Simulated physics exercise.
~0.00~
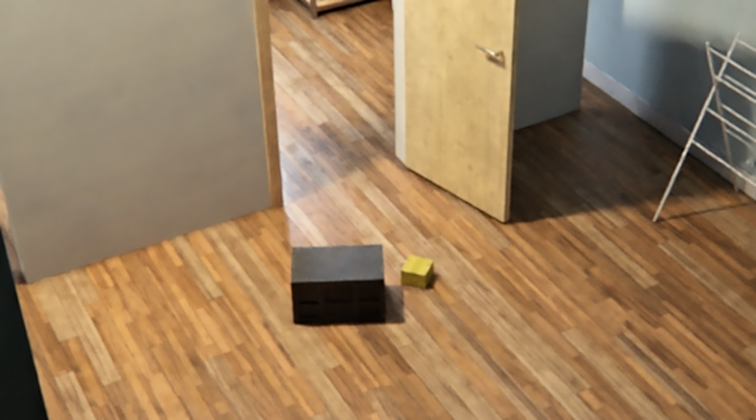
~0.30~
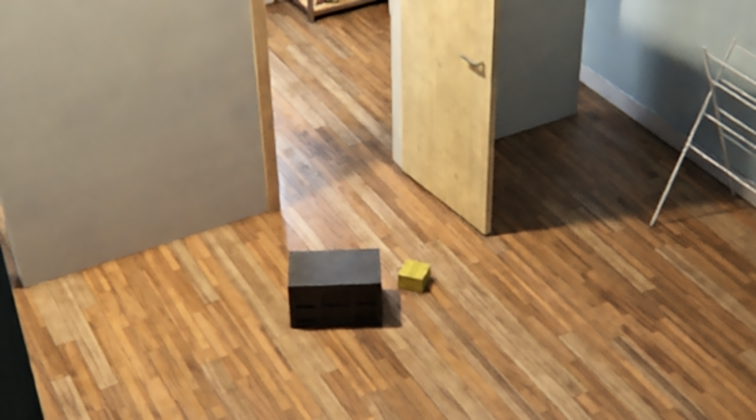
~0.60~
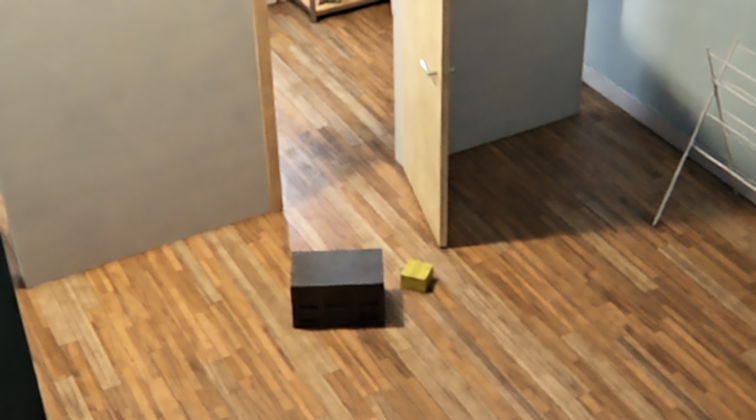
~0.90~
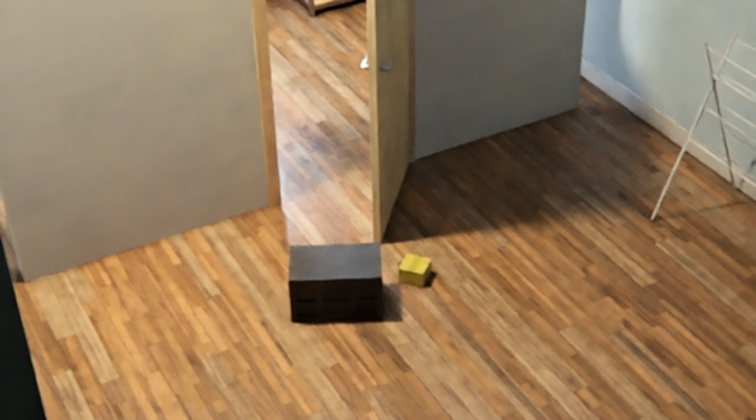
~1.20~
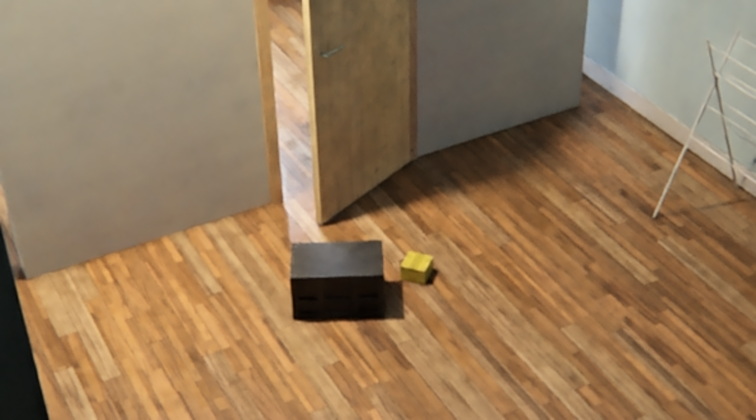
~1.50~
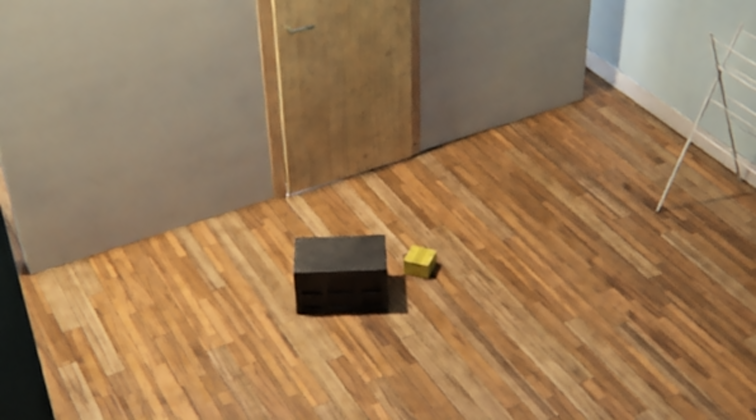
To begin with, a pale wooden door stands wide open into a room with a wood-plank floor, while a black crate and a small yellow box sit on the floor in front of the doorway. A white folding rack stands at the right, and the view sways slightly. The door then swings steadily leftward, turning edge-on as it passes behind the crate and the box without touching either. It keeps turning toward its frame, narrowing the gap to the space beyond. Finally it rests shut, flush with the grey wall, with the crate and box still in their places.
